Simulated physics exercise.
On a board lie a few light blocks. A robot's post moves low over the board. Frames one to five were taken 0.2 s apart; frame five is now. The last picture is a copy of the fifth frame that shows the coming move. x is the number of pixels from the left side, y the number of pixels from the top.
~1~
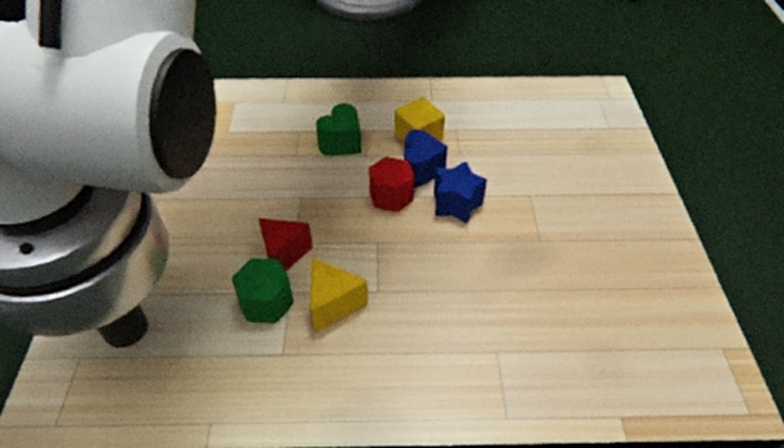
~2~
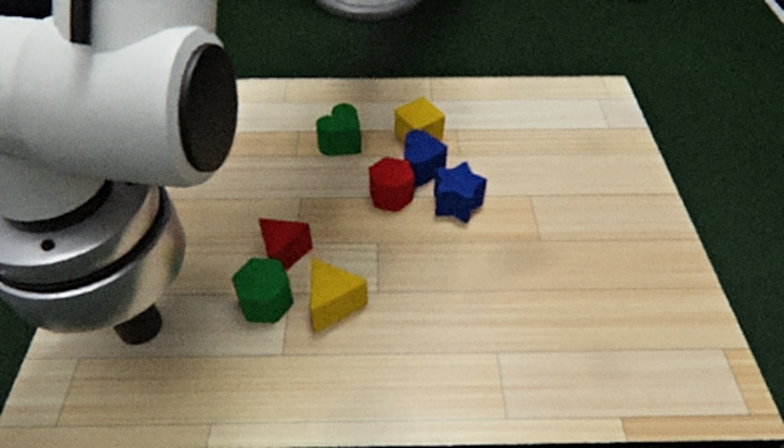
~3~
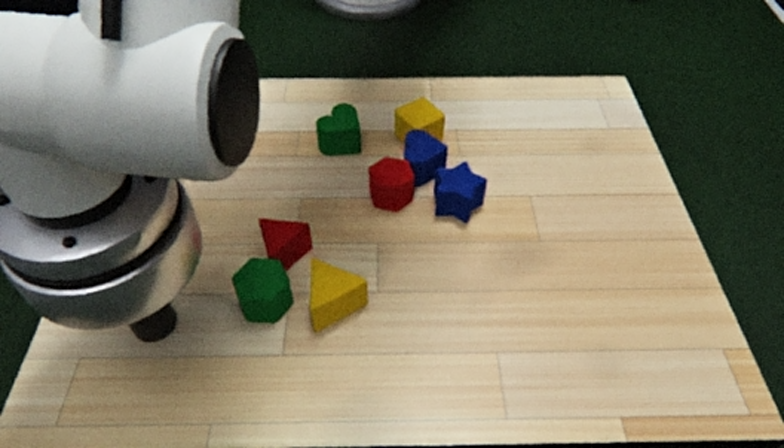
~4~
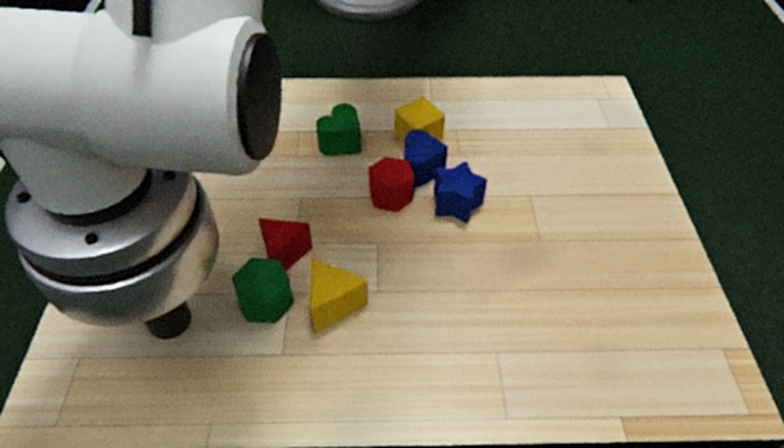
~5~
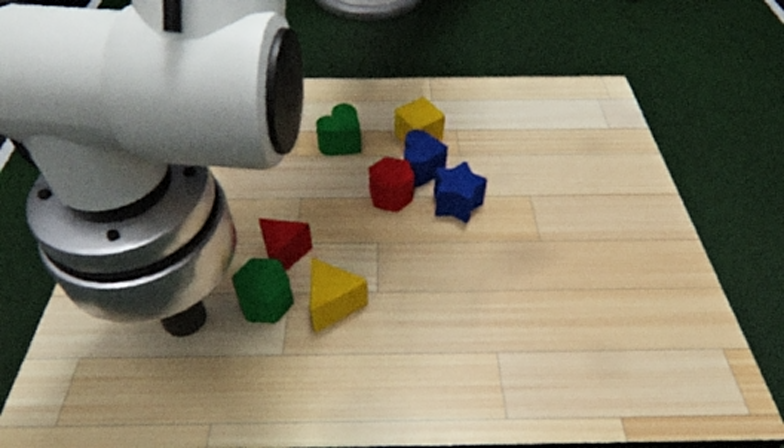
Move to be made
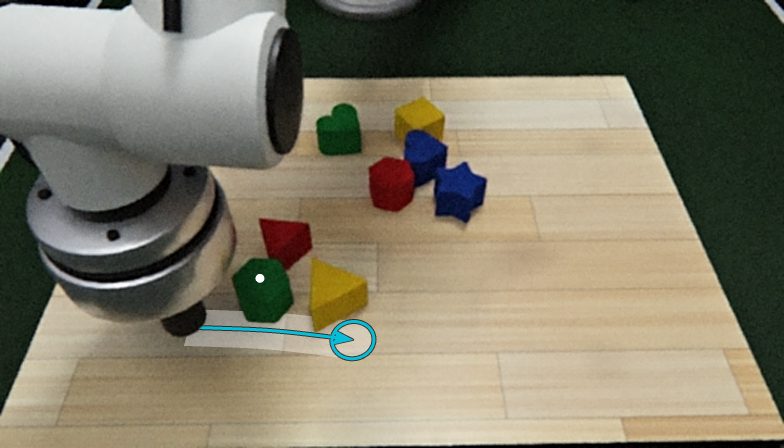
A white and silver robot arm with a dark post beneath it reaches in at the left of a pale wooden board on a dark green surface, seen from above at an angle. Green, red and yellow blocks sit near the post, with green, yellow, red and blue ones grouped farther back. The arm glides slowly right toward the green hexagonal block, touching nothing, while the blocks and camera stay still.
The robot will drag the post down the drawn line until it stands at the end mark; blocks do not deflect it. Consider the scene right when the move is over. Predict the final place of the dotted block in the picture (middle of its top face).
For the centre of its top, I'd go with (287, 269).
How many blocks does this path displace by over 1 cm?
The number will come to 2.
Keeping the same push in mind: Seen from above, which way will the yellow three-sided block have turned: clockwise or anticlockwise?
Looking down, it rotates anti-clockwise.
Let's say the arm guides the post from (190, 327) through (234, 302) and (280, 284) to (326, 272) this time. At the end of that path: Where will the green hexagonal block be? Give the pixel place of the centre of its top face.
I'd guess (364, 264).
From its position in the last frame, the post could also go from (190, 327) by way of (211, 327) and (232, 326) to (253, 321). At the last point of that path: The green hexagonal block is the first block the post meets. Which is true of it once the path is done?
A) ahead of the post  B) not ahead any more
Answer: A.
The line goes from (190, 327) through (271, 331) to (353, 340); the dot is on the green hexagonal block.
What follows on the original path. One third of the way, post (242, 321); green hexagonal block (272, 275), turned 20° anticlockwise.
Two thirds of the way, post (297, 325); green hexagonal block (287, 269), turned 55° anticlockwise; red three-sided block (280, 229); yellow three-sided block (336, 279).
At the end, post (352, 332); green hexagonal block (287, 269), turned 55° anticlockwise; red three-sided block (280, 229); yellow three-sided block (354, 277), turned 55° anticlockwise.
